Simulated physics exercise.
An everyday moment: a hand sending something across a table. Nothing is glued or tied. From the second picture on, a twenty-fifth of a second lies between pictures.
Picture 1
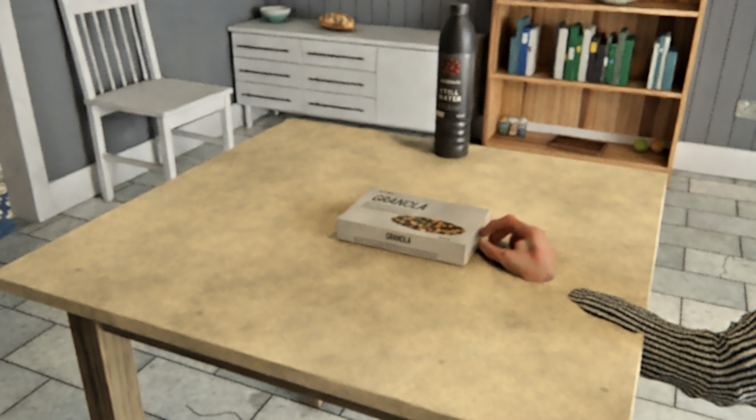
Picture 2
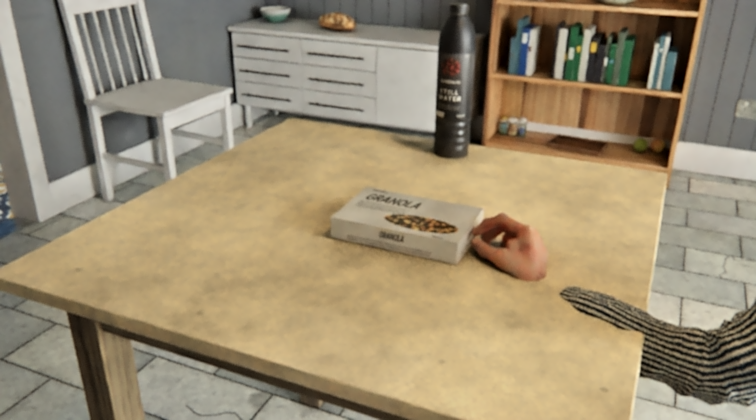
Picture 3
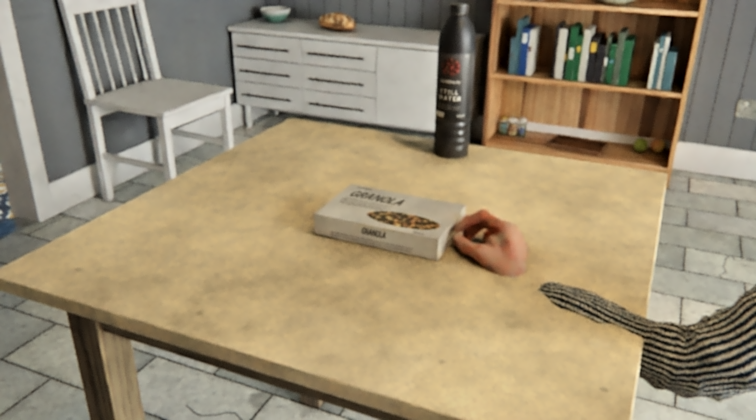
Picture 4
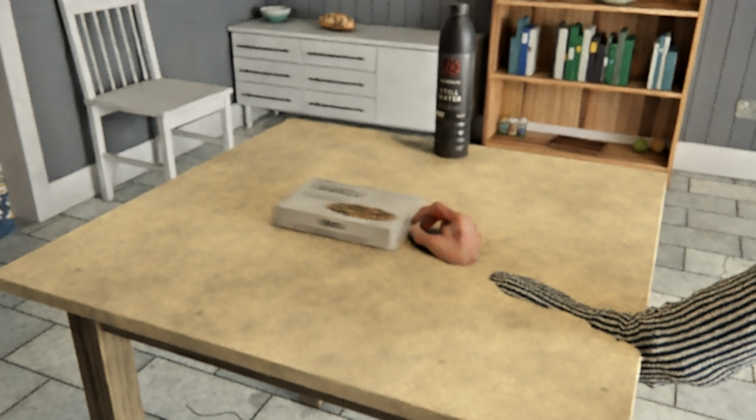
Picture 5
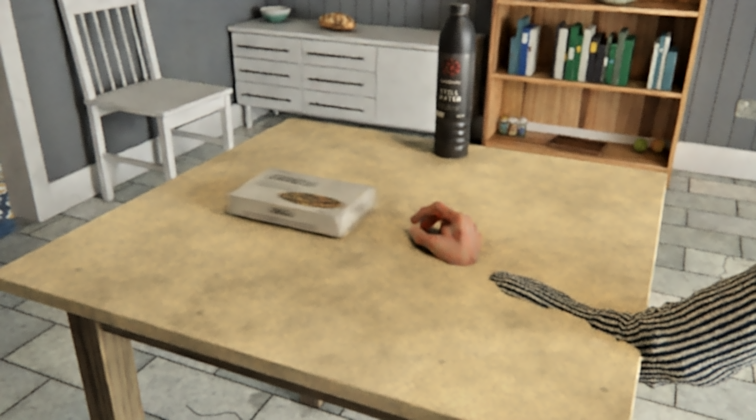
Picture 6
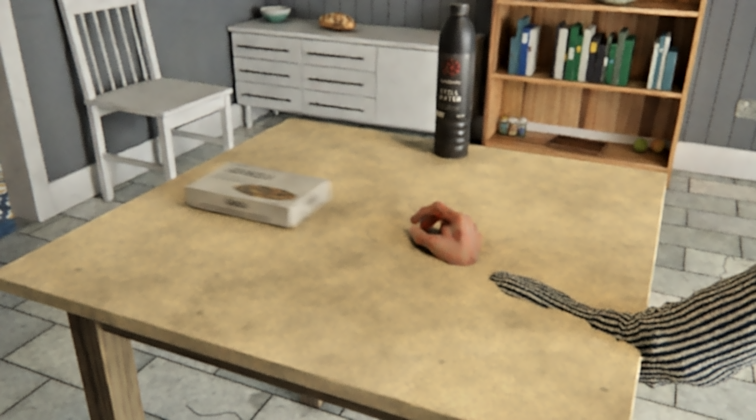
White granola packet sliding left across a table, pushed by a hand that then stays still as the packet slides on.
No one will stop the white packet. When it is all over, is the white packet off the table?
The white packet drops to the floor.
Then, 0.10 s after the last picture, white packet slid well along near (168, 175).
Then, 0.30 s after the last picture, white packet now off the table.
Then, 0.40 s after the last picture, things are still on the move.
Then, 0.60 s after the last picture, as before.
By the end, off the table, white packet.
